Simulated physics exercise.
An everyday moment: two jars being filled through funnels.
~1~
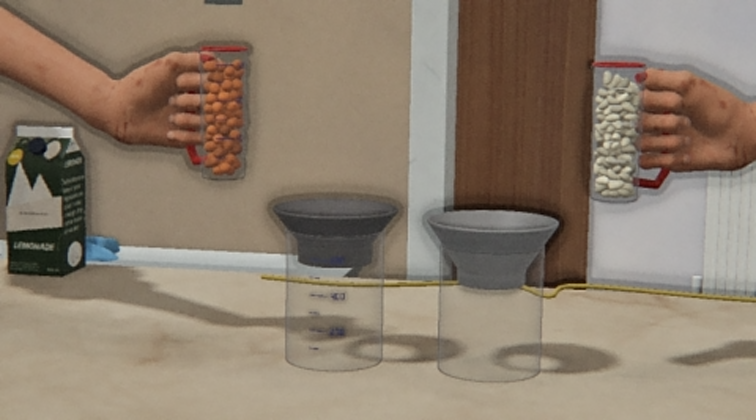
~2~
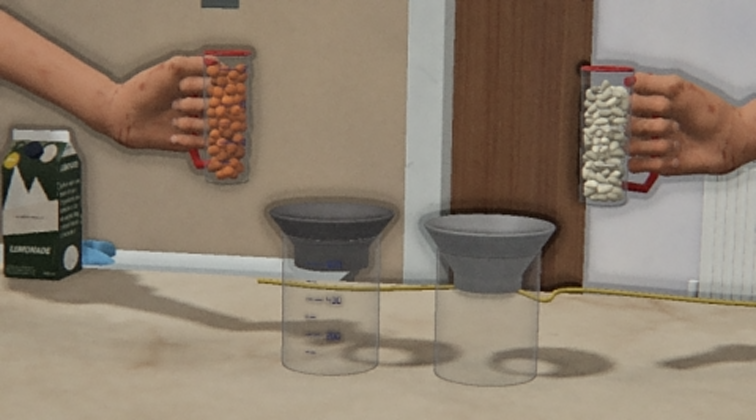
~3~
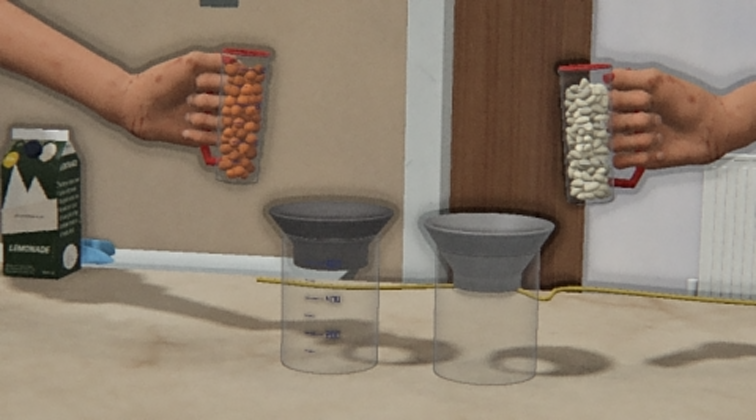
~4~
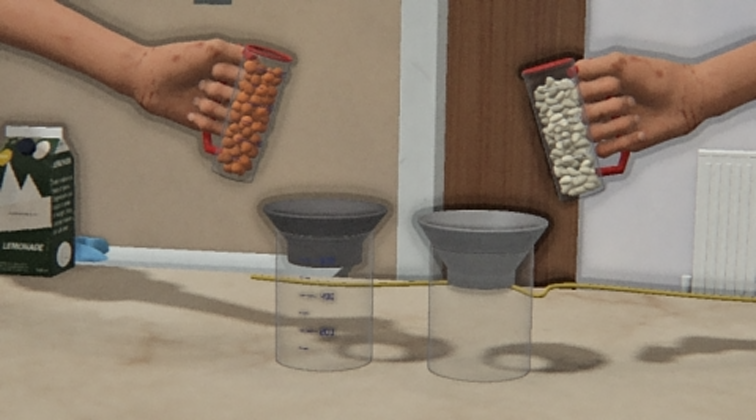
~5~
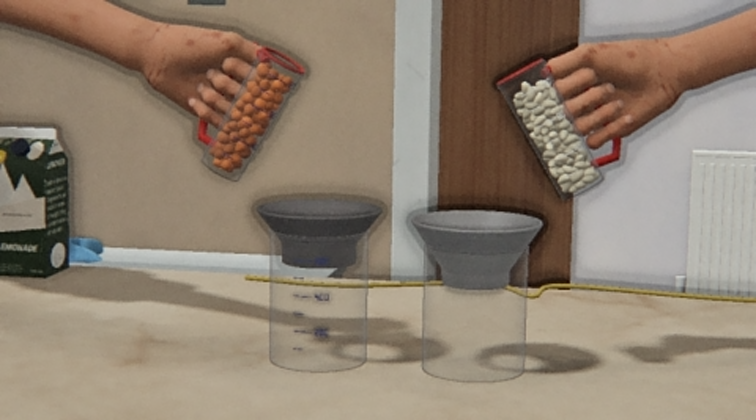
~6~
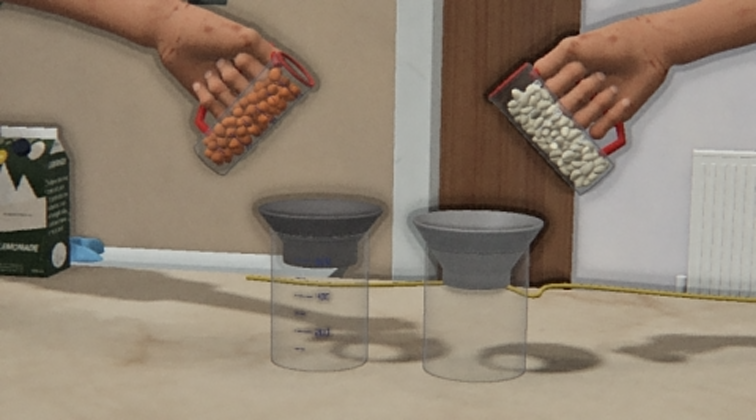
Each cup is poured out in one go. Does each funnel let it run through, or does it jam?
The left funnel empties into its jar; the right one empties into its jar.
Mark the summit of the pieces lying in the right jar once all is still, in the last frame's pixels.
Around (497, 344).
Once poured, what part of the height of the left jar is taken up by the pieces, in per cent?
It comes to 15 per cent or so.
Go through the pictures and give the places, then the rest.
In the first picture, left funnel at (336, 218), outlet at (335, 261), about 6 pieces wide; left cup at (224, 113), holding coated peanuts; right funnel at (493, 231), outlet at (491, 283), about 6 pieces wide; right cup at (617, 132), holding white beans.
In the second picture, left cup at (227, 117), upright; right cup at (605, 136), upright.
In the third picture, left cup at (241, 117), tipped 4°; right cup at (588, 134), tipped 4°.
In the fourth picture, left cup at (250, 115), tipped 17°; right cup at (565, 130), tipped 17°.
In the fifth picture, left cup at (252, 115), tipped 30°; right cup at (552, 131), tipped 30°.
In the sixth picture, left funnel at (321, 218), outlet at (320, 262); left cup at (253, 115), tipped 43°; right funnel at (478, 231), outlet at (476, 283); right cup at (553, 130), tipped 43°.
Then, 0.25 s after the last picture, left, all still in the cup; right, all still in the cup.
Then, 0.58 s after the last picture, left, all still in the cup; right, all still in the cup.
Then, 0.93 s after the last picture, left, most still in the cup, a small part in or over the funnel, a small part down in the jar; right, nearly all still in the cup, a small part in or over the funnel, a stray few down in the jar.
At rest, left, all down in the jar; right, all down in the jar.
